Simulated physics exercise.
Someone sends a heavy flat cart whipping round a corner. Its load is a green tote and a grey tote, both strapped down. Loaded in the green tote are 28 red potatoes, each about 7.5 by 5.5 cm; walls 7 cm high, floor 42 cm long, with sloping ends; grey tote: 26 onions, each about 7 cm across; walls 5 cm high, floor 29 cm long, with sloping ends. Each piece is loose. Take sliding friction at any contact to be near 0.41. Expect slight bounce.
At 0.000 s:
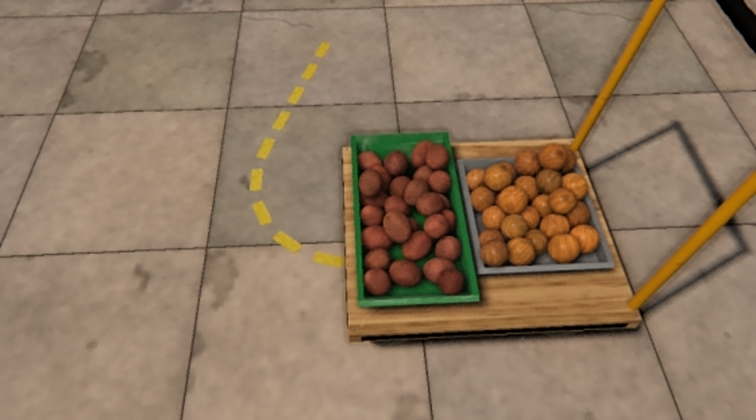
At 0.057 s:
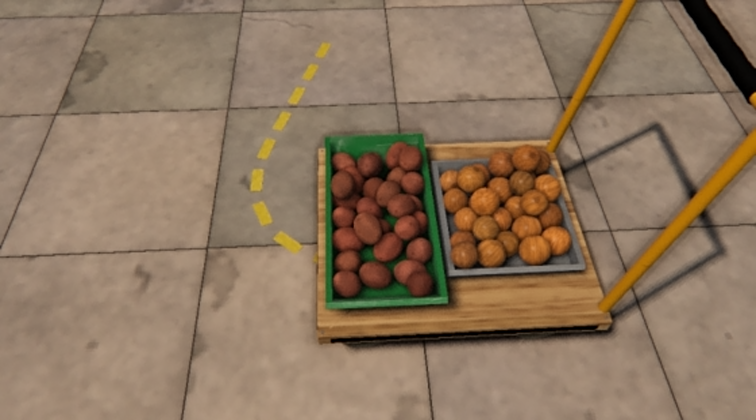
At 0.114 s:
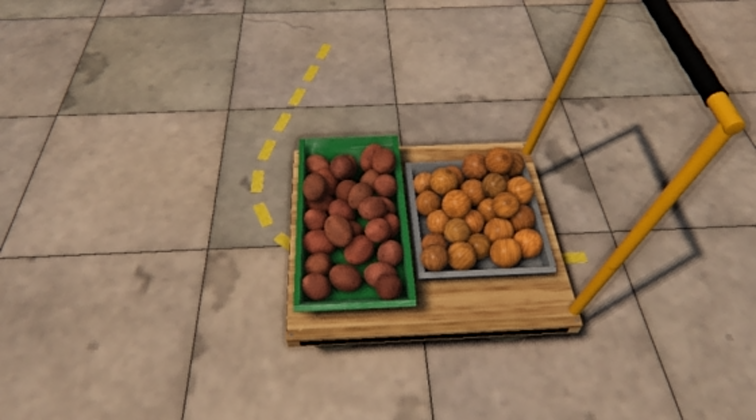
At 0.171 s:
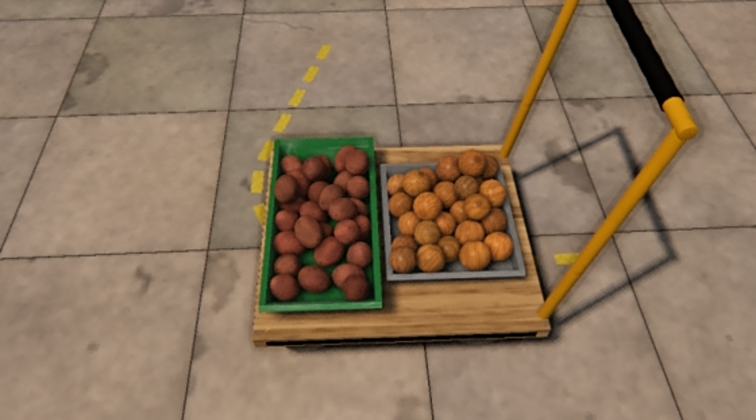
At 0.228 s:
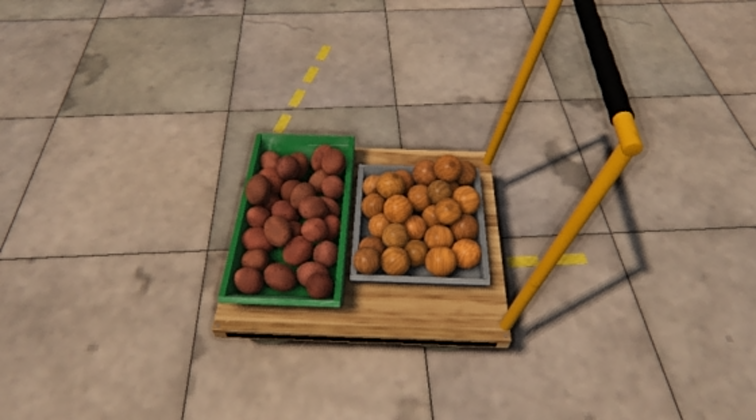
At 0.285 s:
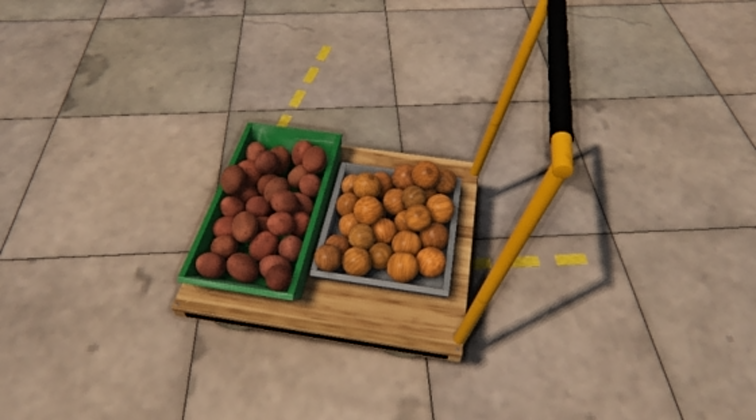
On a tiled floor marked with a dashed yellow line, a wooden cart with yellow handle posts carries a green tote of reddish potatoes and a grey tote of round orange produce, rolling left, then starting to turn slightly.
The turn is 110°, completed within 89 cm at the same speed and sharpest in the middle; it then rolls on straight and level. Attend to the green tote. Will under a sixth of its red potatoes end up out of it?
Yes, under a sixth end up out.
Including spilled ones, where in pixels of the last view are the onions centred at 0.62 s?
Pixel (244, 174), give or take.
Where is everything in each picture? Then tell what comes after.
In the first picture (each is followed by its nearest rim corner in this view), green tote, (361, 301); grey tote, (482, 268); 0° round, 0 cm rolled; none out.
Green tote, (329, 303); grey tote, (452, 270); 0° round, 7 cm rolled, in the second picture.
Green tote, (296, 306); grey tote, (422, 273); 0° round, 14 cm rolled, in the third picture.
Green tote, (262, 306); grey tote, (390, 274); 1° round, 22 cm rolled, in the fourth picture.
Green tote, (221, 297); grey tote, (353, 274); 5° round, 29 cm rolled, in the fifth picture.
Green tote, (181, 277); grey tote, (314, 270); 13° round, 36 cm rolled; none out, in the sixth picture.
After 0.48 s, green tote 28 in, 0 out and grey tote 26 in, 0 out.
After 0.62 s, green tote 28 in, 0 out and grey tote 26 in, 0 out.
After 0.83 s, green tote 28 in, 0 out and grey tote 25 in, 1 out.
Final count (at 1.29 s), green tote 27 in, 1 out and grey tote 22 in, 4 out. Asked share, 1 of 28, 4 per cent.
